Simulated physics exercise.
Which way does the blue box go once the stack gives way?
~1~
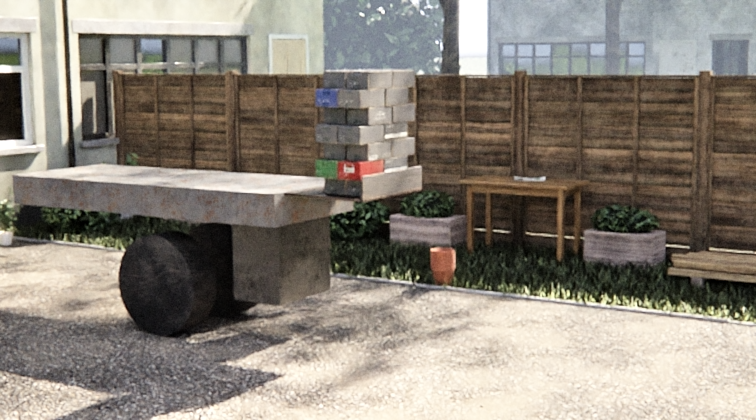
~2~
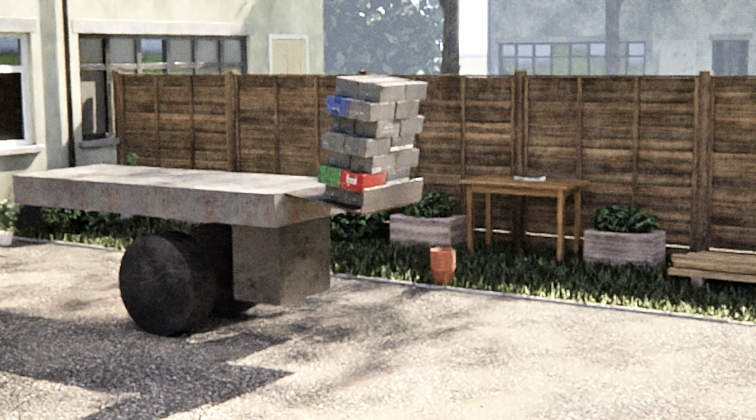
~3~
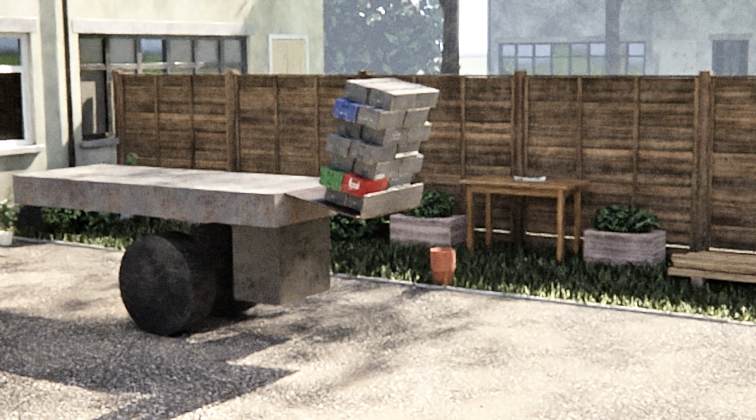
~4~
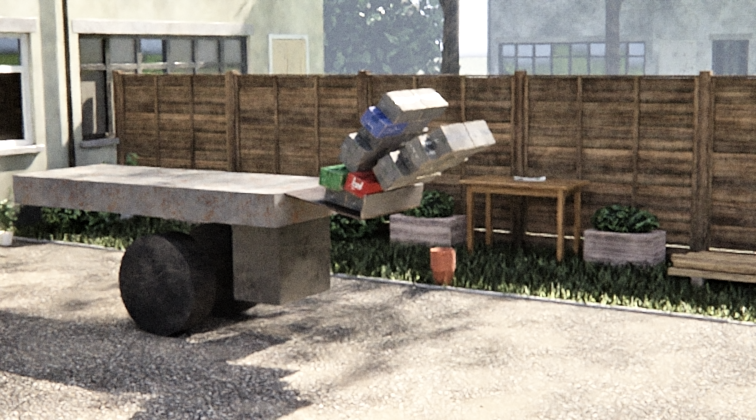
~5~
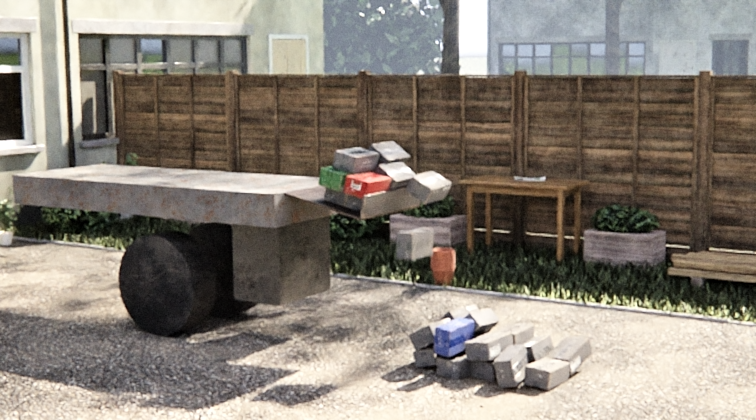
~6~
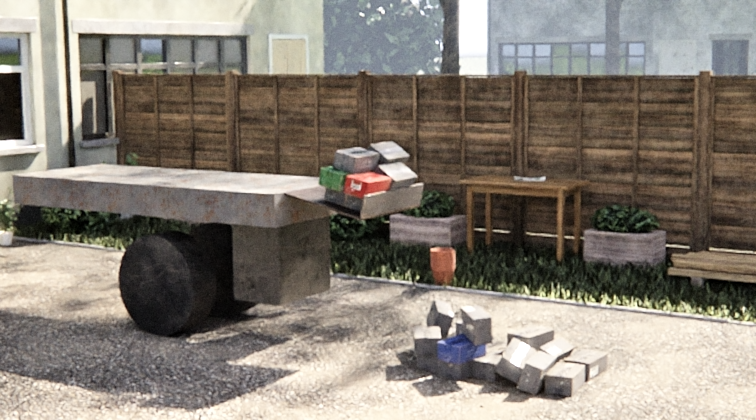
The blue box goes down, dropping off the tilted flap to end up among the other fallen boxes on the ground.
Flat-bed's end flap tilting down, its stacked boxes toppling right, many landing on the ground while red and green stay aboard.
